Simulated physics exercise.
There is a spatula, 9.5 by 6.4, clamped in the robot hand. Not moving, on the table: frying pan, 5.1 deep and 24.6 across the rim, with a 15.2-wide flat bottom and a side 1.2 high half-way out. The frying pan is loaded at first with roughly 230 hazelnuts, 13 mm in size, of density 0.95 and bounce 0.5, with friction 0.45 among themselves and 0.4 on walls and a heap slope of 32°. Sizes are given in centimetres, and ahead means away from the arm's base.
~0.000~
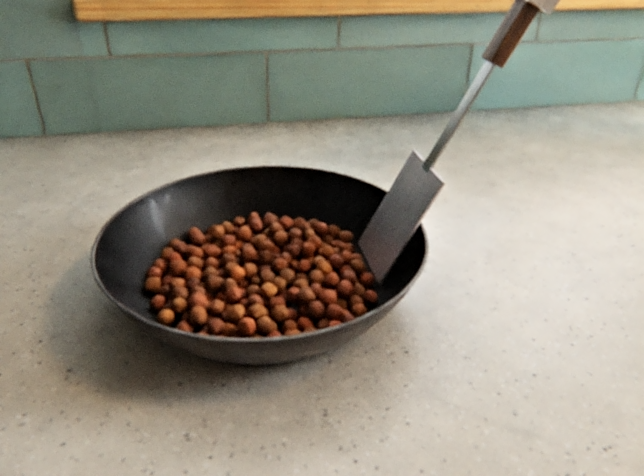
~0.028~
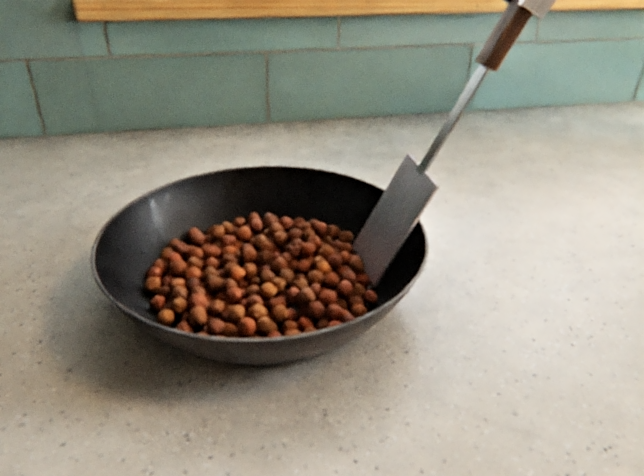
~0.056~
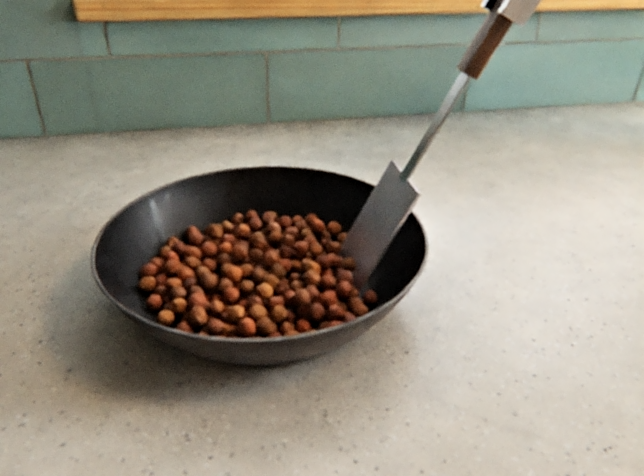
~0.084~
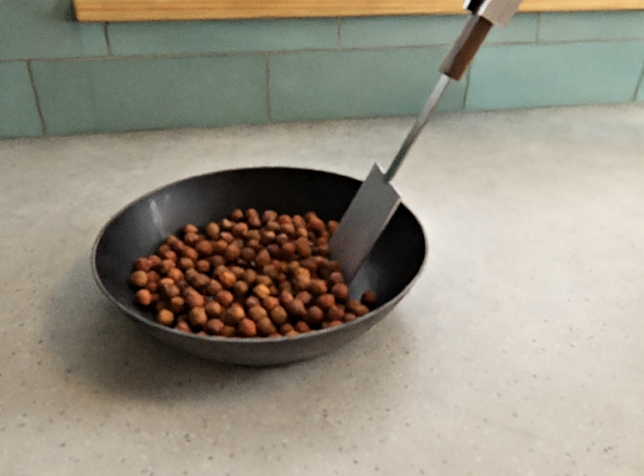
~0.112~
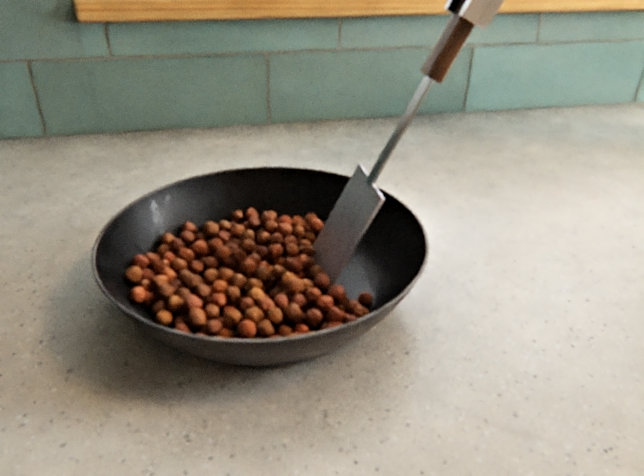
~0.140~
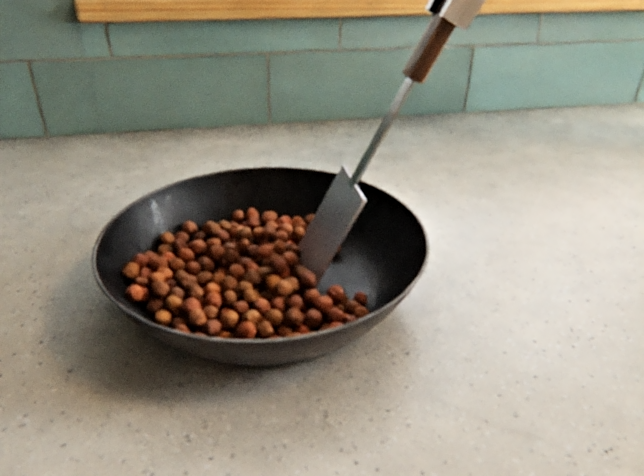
A metal spatula moved leftward through a dark frying pan of hazelnuts on the table, pushing the heap a little to the left and leaving a bare patch on the pan's right side.
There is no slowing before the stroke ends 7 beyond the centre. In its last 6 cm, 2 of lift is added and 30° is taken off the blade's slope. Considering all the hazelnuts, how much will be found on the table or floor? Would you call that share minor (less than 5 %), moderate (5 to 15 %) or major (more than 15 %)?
I would call it minor.
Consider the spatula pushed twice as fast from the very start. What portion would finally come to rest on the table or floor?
Near 5 %.
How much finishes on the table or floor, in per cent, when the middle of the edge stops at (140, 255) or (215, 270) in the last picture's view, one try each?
About 10 and 0 per cent.
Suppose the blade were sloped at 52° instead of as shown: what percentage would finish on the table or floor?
That would leave close to 0 per cent on the table or floor.
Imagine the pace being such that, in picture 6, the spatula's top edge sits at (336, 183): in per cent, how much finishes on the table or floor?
Estimate: Close to 0 %.
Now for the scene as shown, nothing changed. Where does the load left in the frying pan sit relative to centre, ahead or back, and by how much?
Forward offset: Roughly 3.5 cm.
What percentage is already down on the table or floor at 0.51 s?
It comes to some 0 in a hundred.
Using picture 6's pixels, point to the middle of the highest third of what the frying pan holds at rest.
Near (158, 267).
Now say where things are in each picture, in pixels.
The first picture shows spatula top edge at (429, 165), sloping 63°; upper third of the load around (265, 270), from x 150 to 370, top at y 220; 232 in the frying pan.
The second picture shows spatula top edge at (423, 168), sloping 63°; upper third of the load around (267, 270), from x 150 to 370, top at y 220.
The third picture shows spatula top edge at (406, 176), sloping 63°; upper third of the load around (259, 270), from x 145 to 370, top at y 220.
The fourth picture shows spatula top edge at (388, 178), sloping 63°; upper third of the load around (253, 277), from x 140 to 370, top at y 215.
The fifth picture shows spatula top edge at (371, 180), sloping 63°; upper third of the load around (247, 276), from x 135 to 365, top at y 215.
The sixth picture shows spatula top edge at (354, 181), sloping 63°; upper third of the load around (236, 279), from x 130 to 360, top at y 215; 232 in the frying pan.
After 0.21 s, sloping 62°, highest piece 4 above the table; 232 in the frying pan.
After 0.28 s, sloping 47°, highest piece 5 above the table; 232 in the frying pan.
After 0.51 s, sloping 33°, highest piece 5 above the table; 232 in the frying pan.
After 1.56 s, sloping 33°, highest piece 5 above the table; 232 in the frying pan.
At rest, 232 in the frying pan. That is 0 % on the table or floor.
